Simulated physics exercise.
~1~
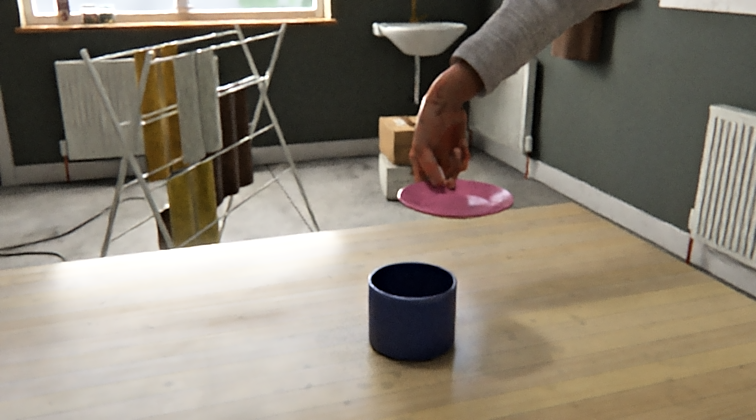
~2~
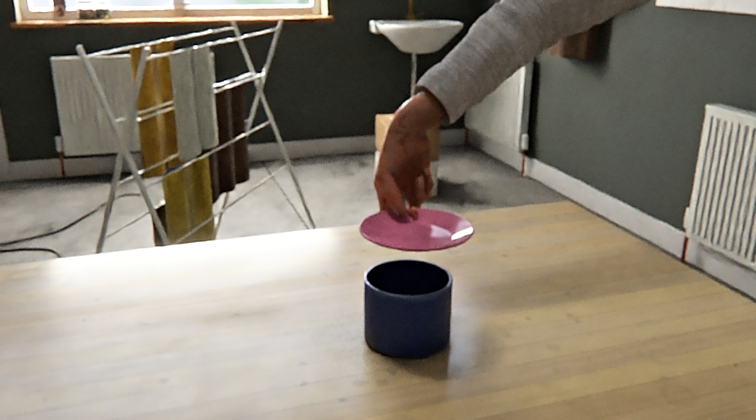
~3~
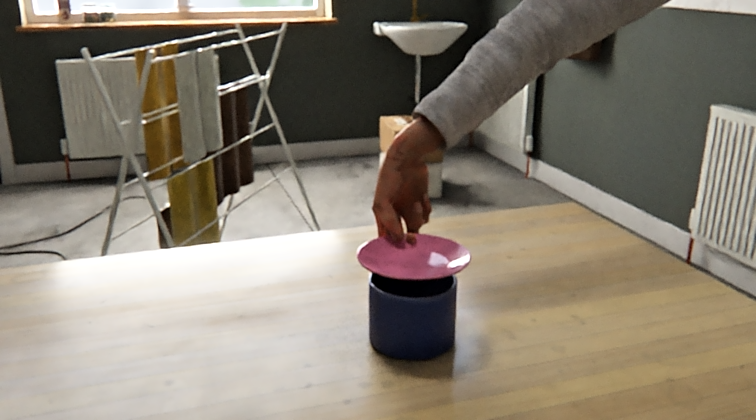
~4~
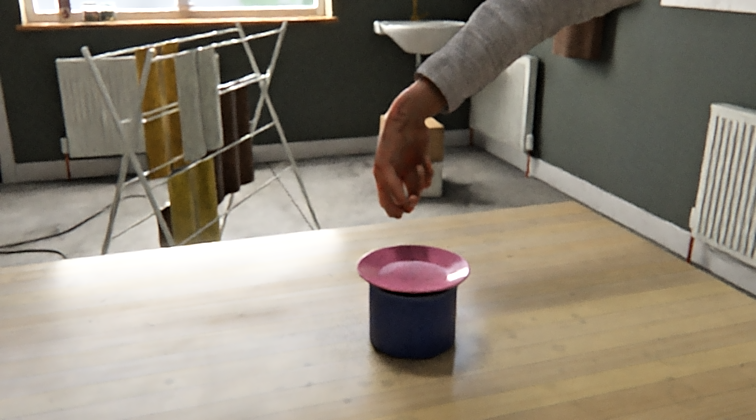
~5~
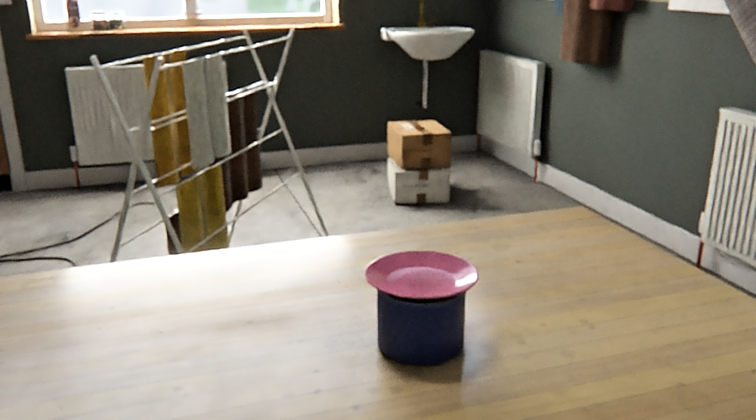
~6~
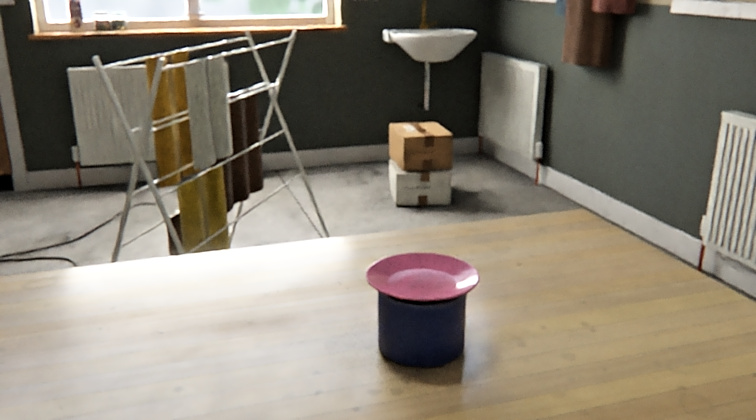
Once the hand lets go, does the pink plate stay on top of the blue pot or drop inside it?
The pink plate stays on top, resting across the rim of the blue pot like a lid.
